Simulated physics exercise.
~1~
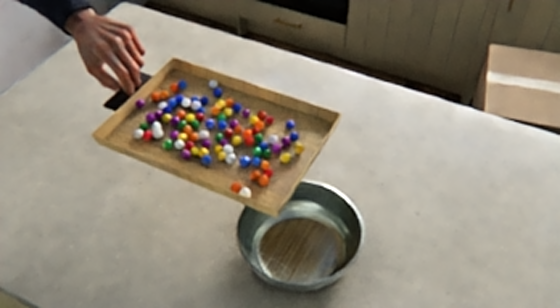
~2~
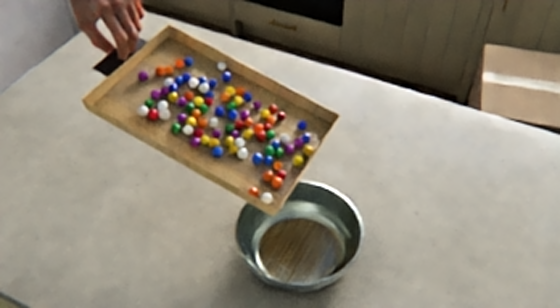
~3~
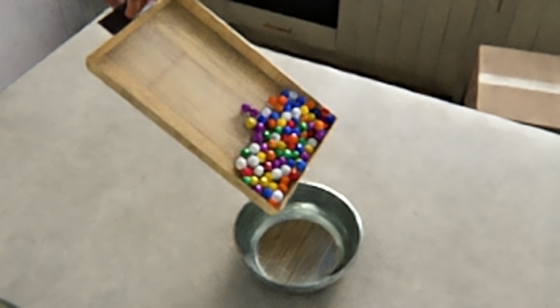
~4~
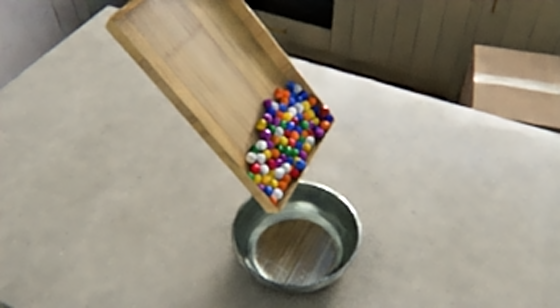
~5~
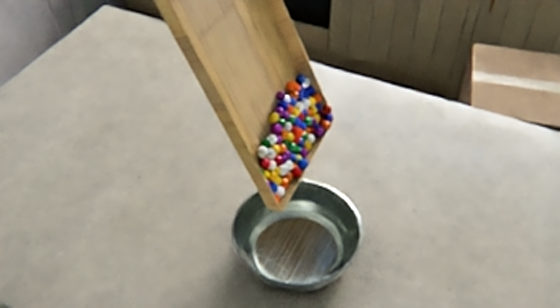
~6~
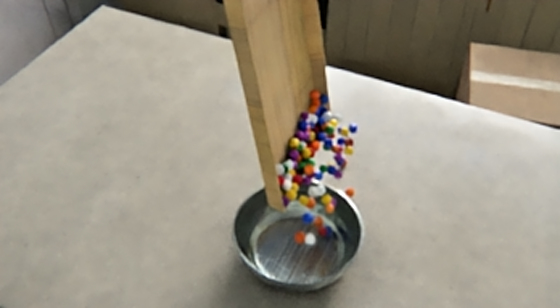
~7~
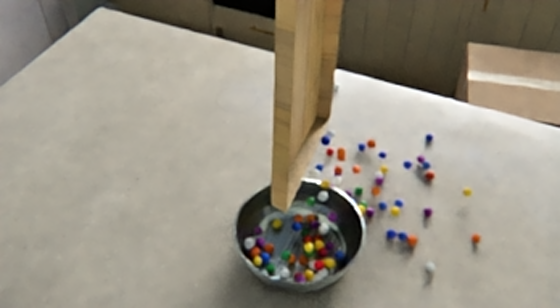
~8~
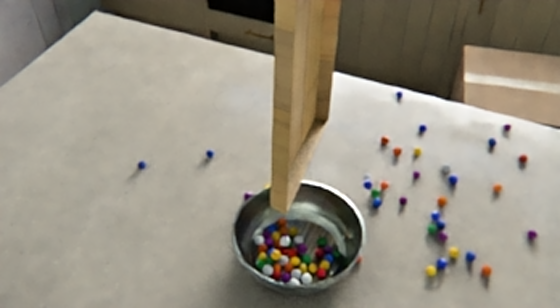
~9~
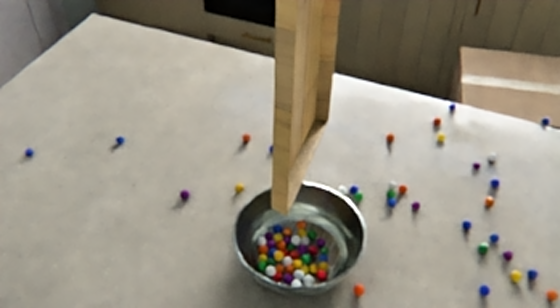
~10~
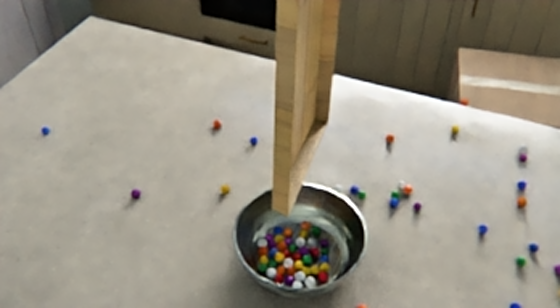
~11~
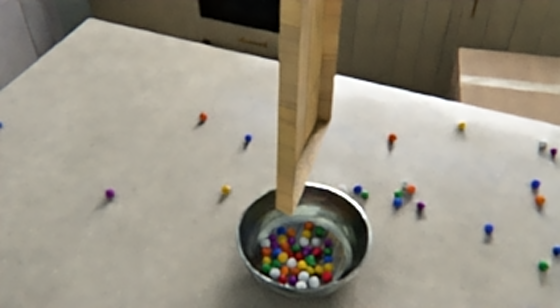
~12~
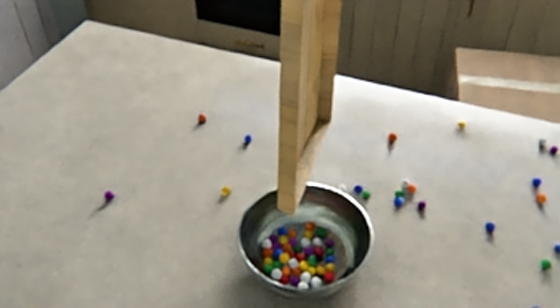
We see a hand at a wooden tray of colourful marbles, tipping it steeply over a metal bowl on a pale table until it stands upright; the marbles slide down and spill, about half settling in the bowl while the rest scatter across the tabletop.
